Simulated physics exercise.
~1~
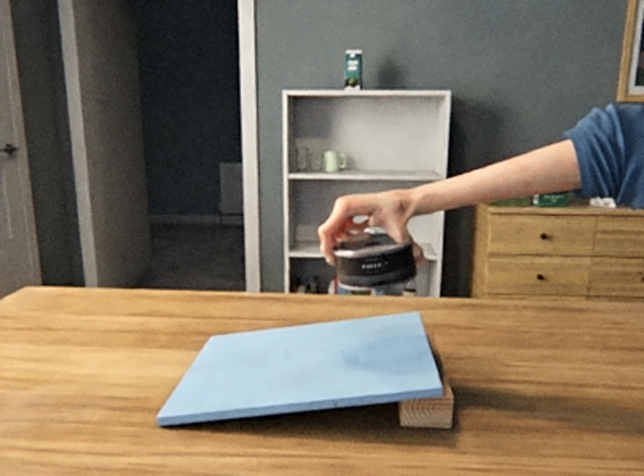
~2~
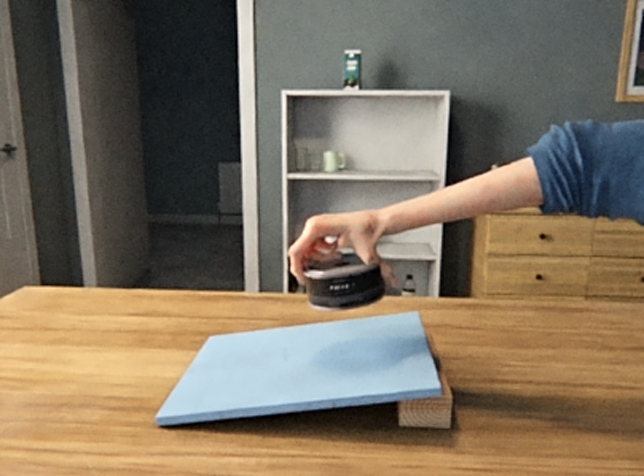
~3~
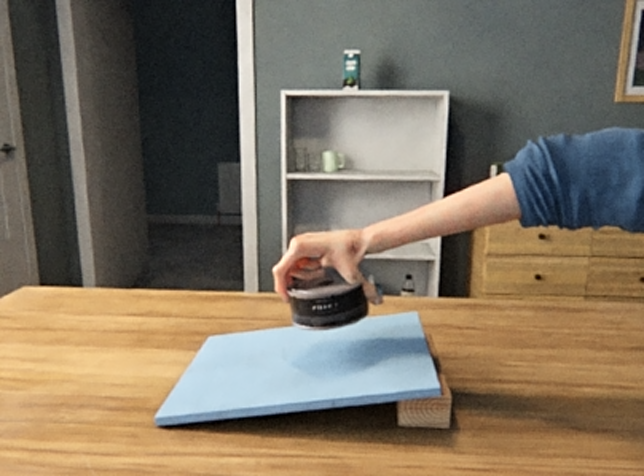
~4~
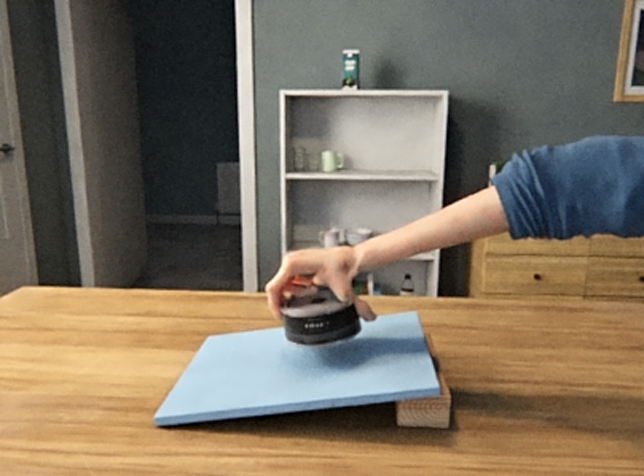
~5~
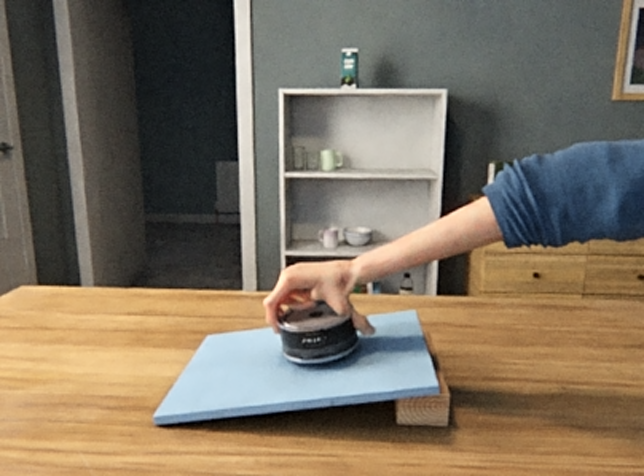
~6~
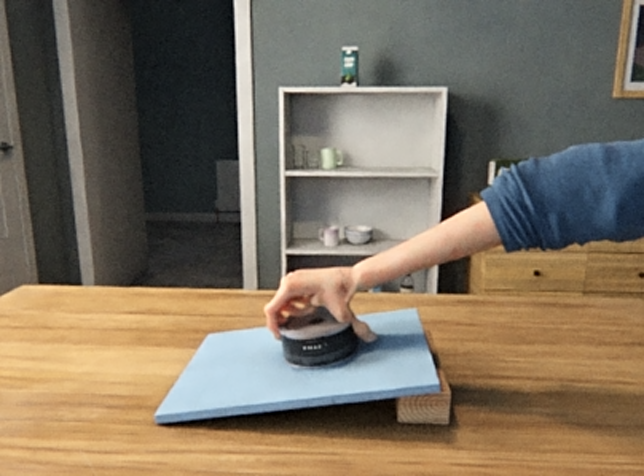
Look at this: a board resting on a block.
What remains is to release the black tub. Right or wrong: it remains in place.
Right.
Then, 0.20 s later than the last frame, all is still.
Then, 0.40 s later than the last frame, black tub resting near (319, 336).
When it is over, it is as before. End places, in pixels of the last picture, black tub near (319, 336). The black tub remains at rest.
